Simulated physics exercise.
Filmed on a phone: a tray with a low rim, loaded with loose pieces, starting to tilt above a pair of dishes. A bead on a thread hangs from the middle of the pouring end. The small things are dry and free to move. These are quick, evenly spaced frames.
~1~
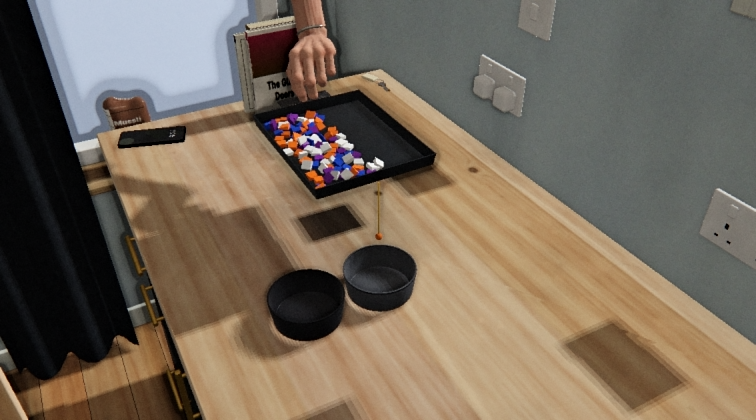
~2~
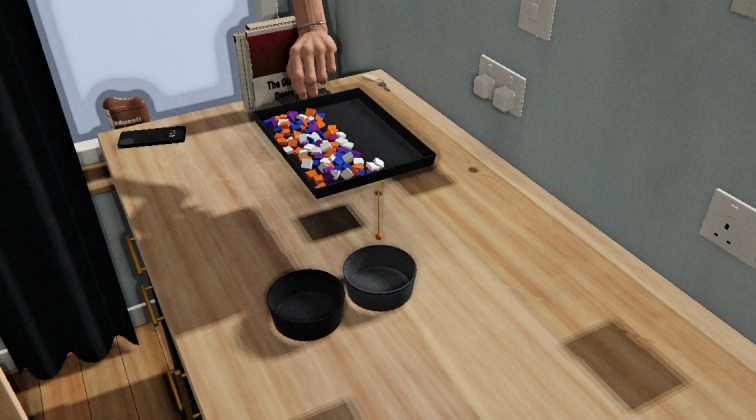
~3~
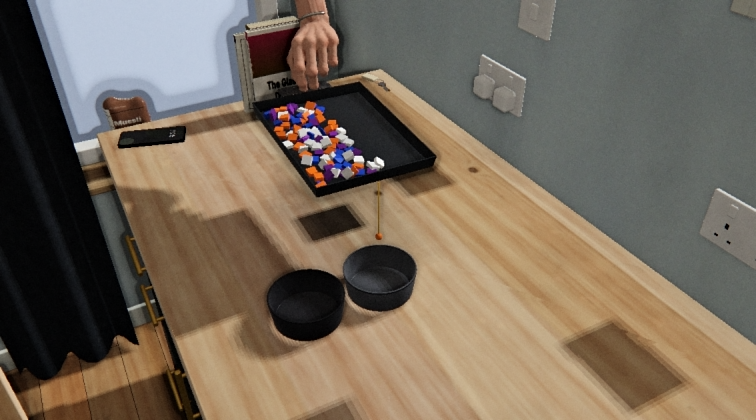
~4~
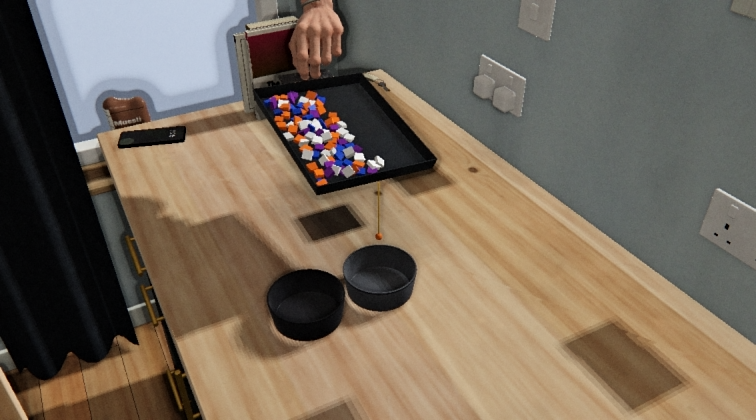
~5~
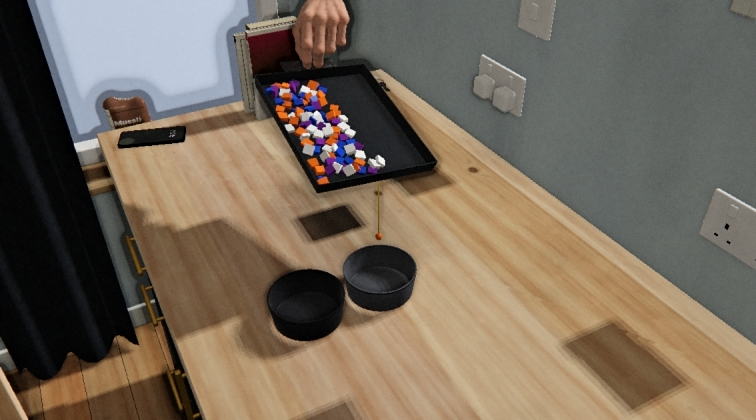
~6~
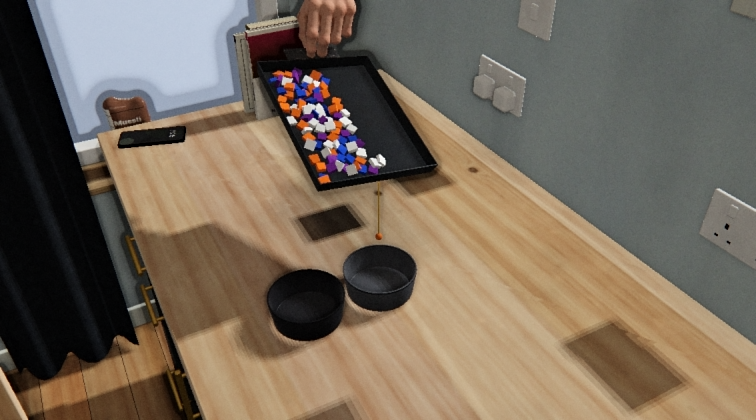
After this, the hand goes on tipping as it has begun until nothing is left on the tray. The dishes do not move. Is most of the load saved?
The two hold only the smaller part of the load.
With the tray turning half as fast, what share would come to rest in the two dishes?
Near 20 %.
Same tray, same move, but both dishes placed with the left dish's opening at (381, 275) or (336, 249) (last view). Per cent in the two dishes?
First some 60, then 40 per cent.
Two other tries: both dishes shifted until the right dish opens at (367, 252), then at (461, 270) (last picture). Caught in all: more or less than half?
One: Below a half. Two: Under half.
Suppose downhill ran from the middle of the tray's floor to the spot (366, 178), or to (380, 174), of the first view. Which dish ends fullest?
In turn: The right dish; right.
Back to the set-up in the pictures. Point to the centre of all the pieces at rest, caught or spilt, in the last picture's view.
Around (444, 257).
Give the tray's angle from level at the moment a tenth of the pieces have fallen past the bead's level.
Roughly 80°.
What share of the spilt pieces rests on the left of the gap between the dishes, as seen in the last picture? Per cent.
Close to 0 per cent.
Just after the last frame, tray tipped steeply; almost all on the tray; just a few in the air.
A moment on, tray tipped past a quarter turn; roughly a quarter on the tray; just a few in the right dish; roughly half outside both; roughly a quarter in the air.
Further on, tray tipped past a quarter turn; about a tenth in the right dish; the larger part outside both.
When it is over, tray tipped past a quarter turn; not one in the left dish; about a tenth in the right dish; the larger part outside both.
